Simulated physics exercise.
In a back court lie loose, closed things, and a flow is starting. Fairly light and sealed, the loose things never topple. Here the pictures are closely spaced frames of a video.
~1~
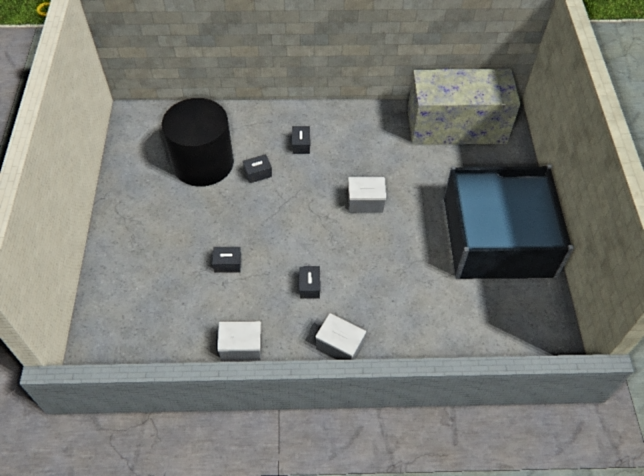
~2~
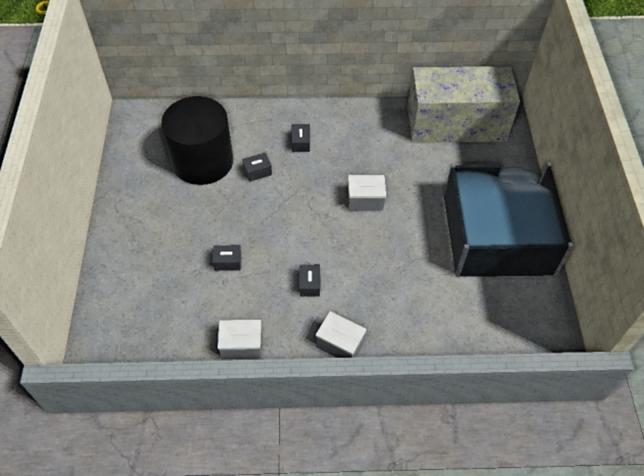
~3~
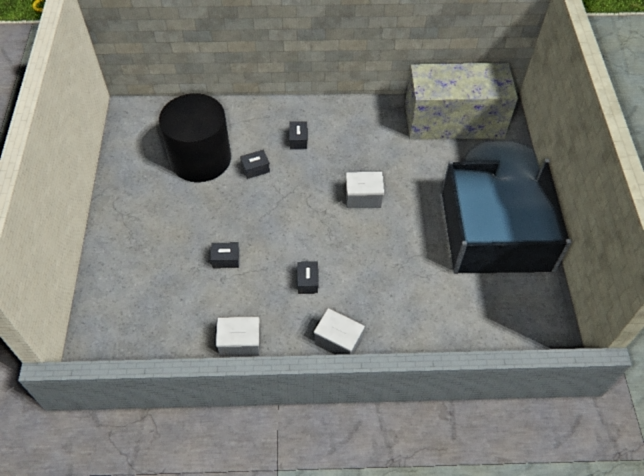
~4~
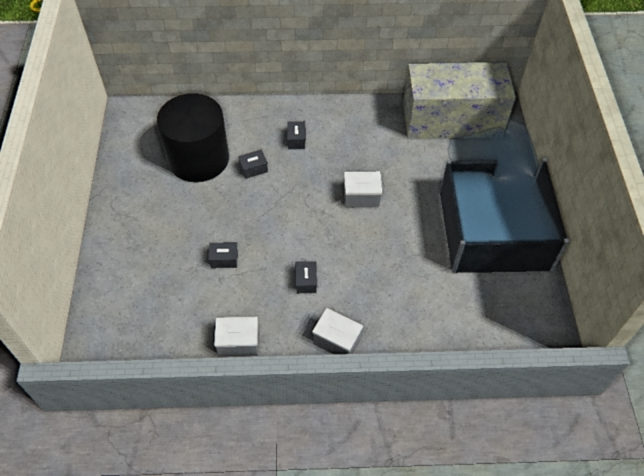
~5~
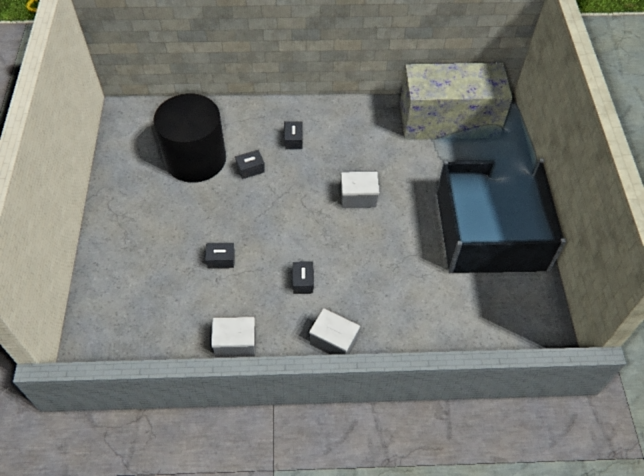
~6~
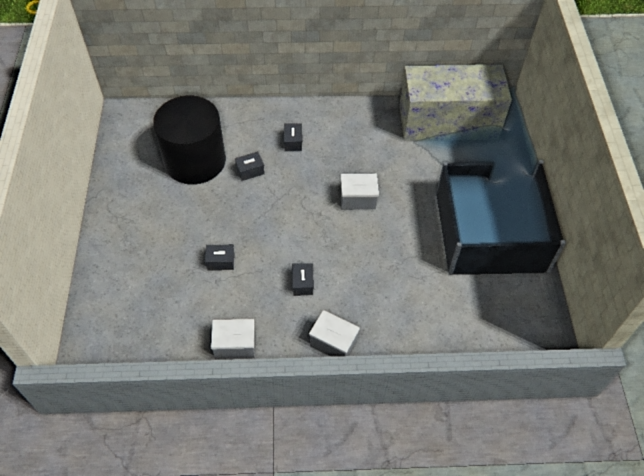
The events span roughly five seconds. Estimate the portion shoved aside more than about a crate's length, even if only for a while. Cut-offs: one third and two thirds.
Between one third and two thirds.
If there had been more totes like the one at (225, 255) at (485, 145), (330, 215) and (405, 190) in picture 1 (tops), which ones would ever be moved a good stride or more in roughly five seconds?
First driven off; second driven off; third driven off.
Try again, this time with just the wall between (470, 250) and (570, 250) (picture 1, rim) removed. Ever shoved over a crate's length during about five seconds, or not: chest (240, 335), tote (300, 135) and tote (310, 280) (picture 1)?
In the order asked: Goes the distance, then never gets that far, then goes the distance.
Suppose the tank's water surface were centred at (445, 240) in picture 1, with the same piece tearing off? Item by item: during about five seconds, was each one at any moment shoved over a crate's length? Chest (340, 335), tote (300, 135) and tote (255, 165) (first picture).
Well, the first one didn't get far, the second got driven a long way, and the third got driven a long way.
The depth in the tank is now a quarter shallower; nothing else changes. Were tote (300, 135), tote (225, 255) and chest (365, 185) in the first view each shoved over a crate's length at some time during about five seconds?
Beyond that, then not beyond that, then beyond that.
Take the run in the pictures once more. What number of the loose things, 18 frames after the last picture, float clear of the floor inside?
That makes 2.
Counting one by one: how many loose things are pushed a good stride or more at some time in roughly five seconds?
You get 3.
A moment on, 0 of 7 are well off their spots; 0 afloat.
Next, 0 of 7 are well off their spots; 0 afloat.
Later, 3 of 7 are well off their spots; 2 afloat.
In the end, 3 of 7 are well off their spots, and 3 have been at some point; 2 afloat.
